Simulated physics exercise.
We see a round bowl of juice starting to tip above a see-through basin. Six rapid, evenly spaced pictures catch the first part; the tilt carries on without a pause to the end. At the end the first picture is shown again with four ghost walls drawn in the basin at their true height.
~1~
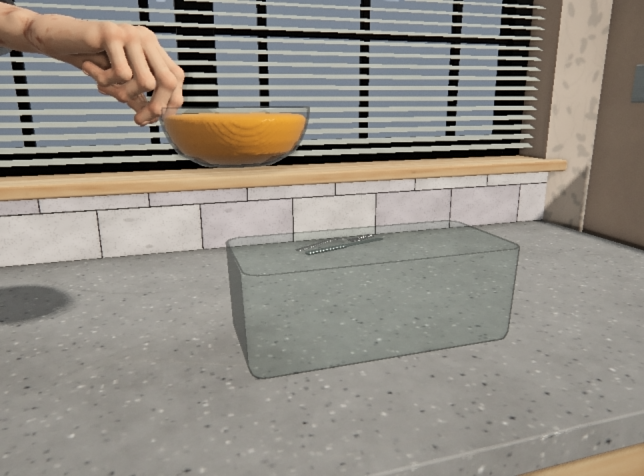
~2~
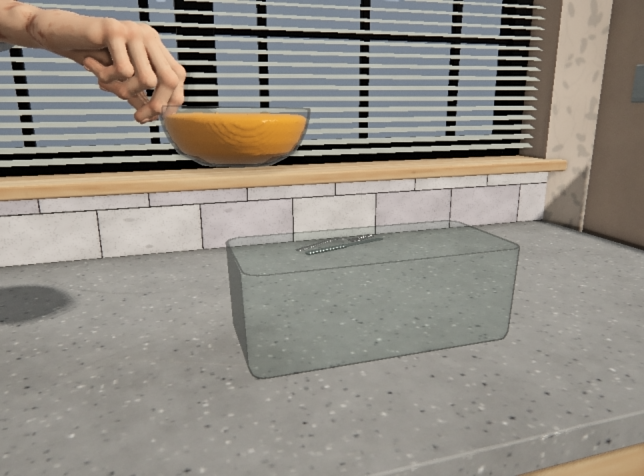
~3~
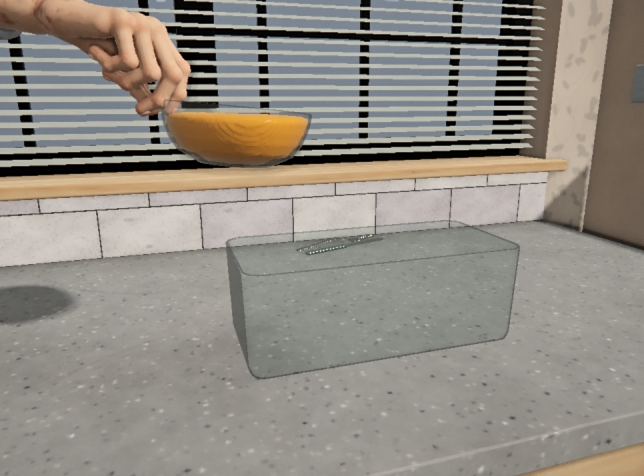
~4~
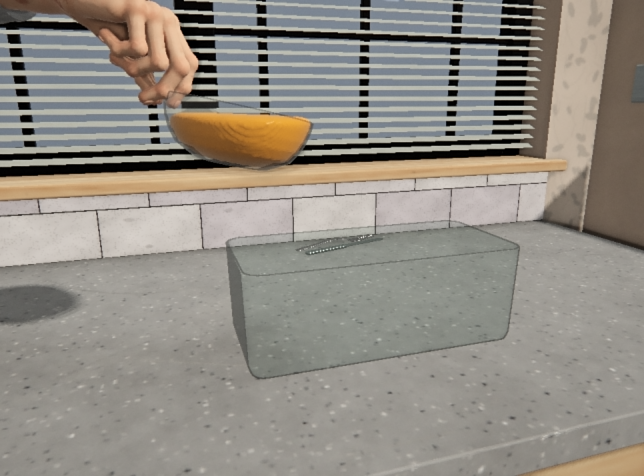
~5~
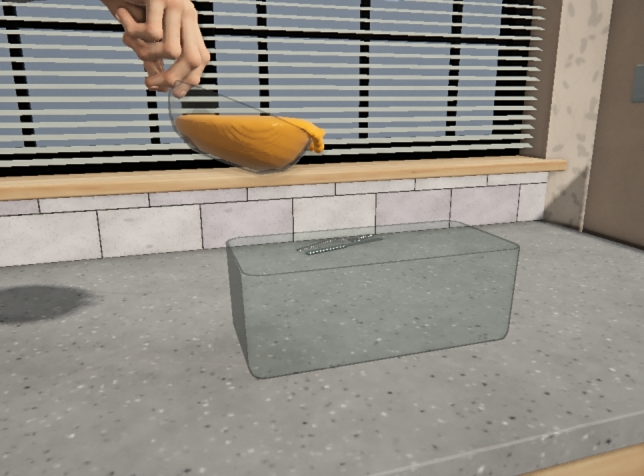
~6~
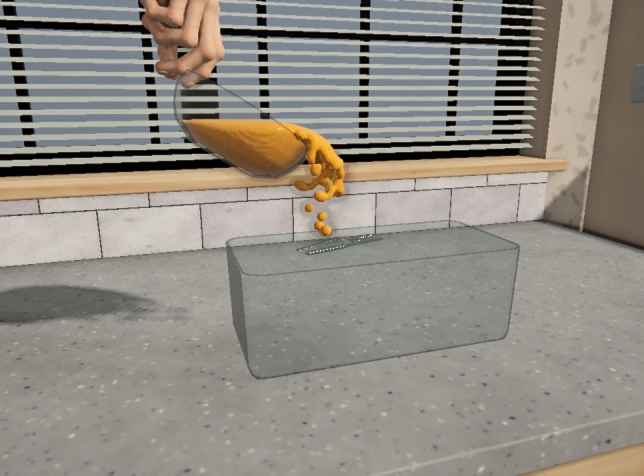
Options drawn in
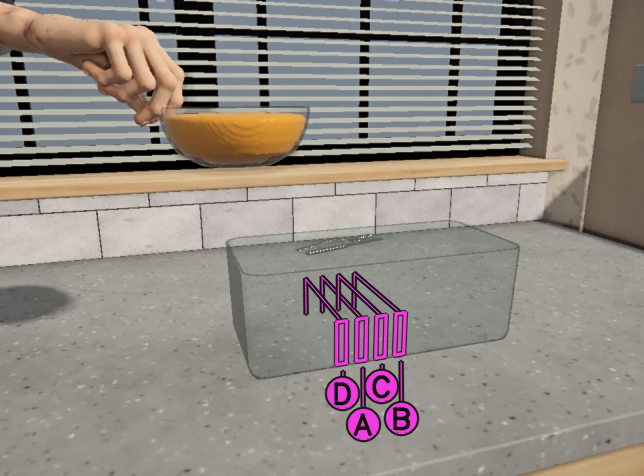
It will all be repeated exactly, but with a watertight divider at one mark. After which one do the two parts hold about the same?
Place C.
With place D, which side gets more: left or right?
The right side.
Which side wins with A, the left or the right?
The right side.
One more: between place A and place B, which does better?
Place A.
In magenta, A at (362, 368); B at (401, 361); C at (382, 365); D at (343, 371).
With A, about 26 % ends left of the wall and 73 % right of it.
With B, about 83 % ends left of the wall and 17 % right of it.
With C, about 47 % ends left of the wall and 52 % right of it.
With D, about 14 % ends left of the wall and 85 % right of it.
